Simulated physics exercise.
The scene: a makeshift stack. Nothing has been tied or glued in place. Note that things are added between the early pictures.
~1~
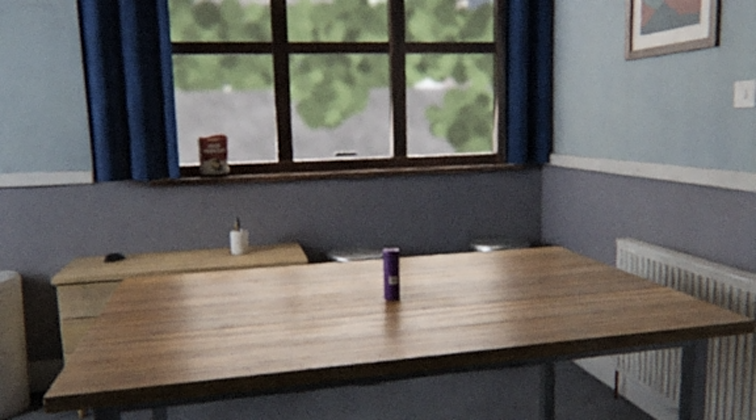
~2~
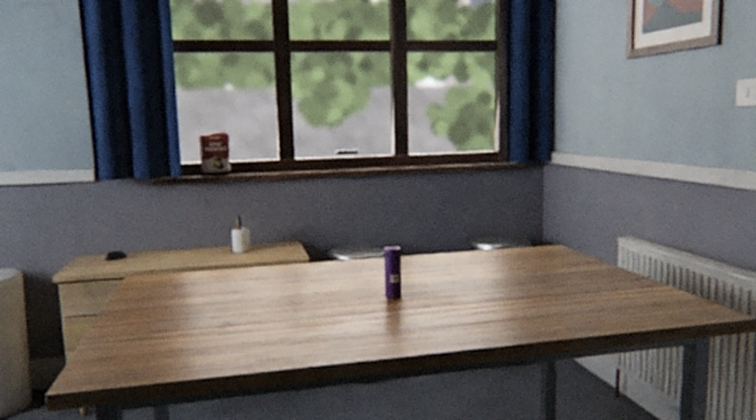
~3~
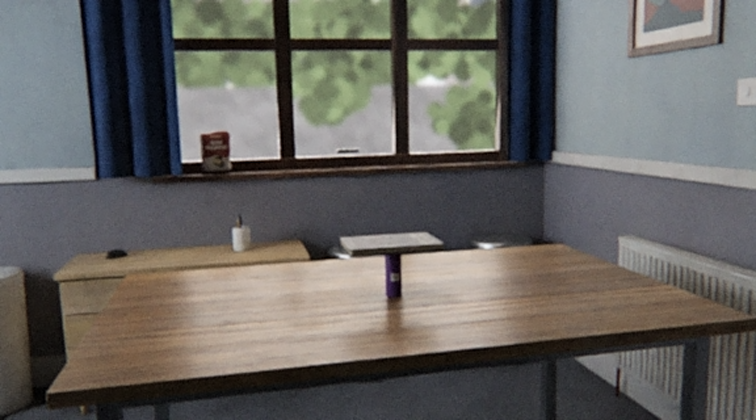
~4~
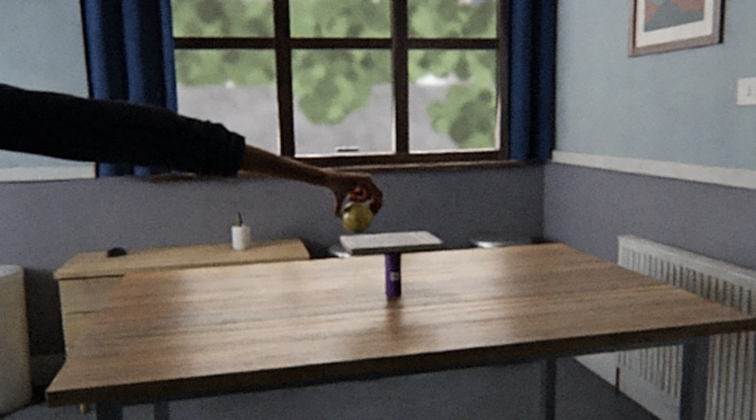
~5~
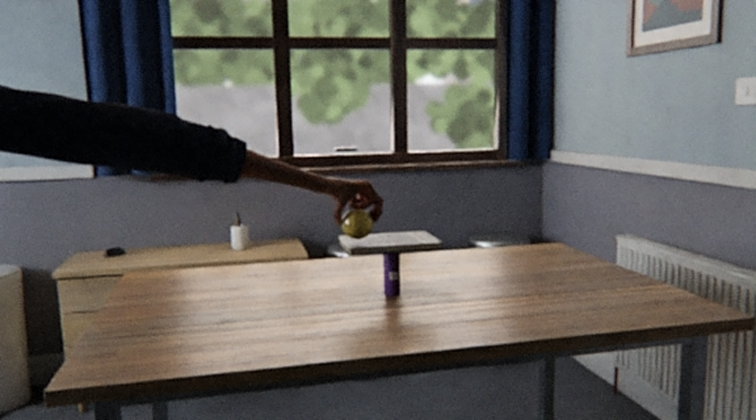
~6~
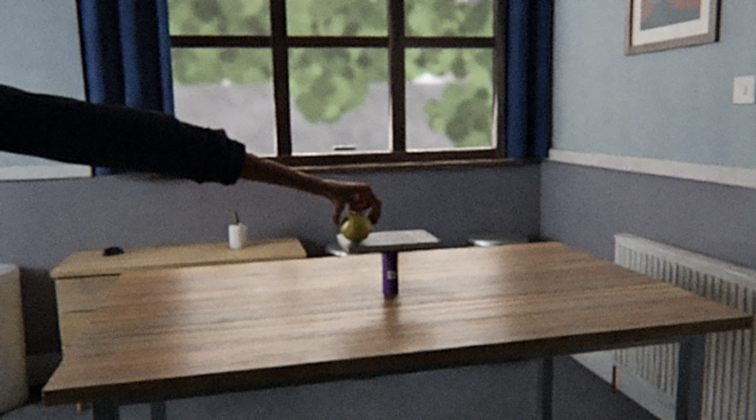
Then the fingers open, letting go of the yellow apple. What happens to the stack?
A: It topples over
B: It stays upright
Option A: It topples over.
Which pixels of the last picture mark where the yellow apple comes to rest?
I'd say around (353, 284) in the last view.
Then, 0.40 s later than the last frame, yellow apple now fallen; grey book on its side.
Then, 0.70 s later than the last frame, grey book now fallen; purple shaker moved a little.
When it is over, fallen, purple shaker, grey book and yellow apple. End places, in pixels of the last picture, yellow apple near (353, 284). The stack gives way.
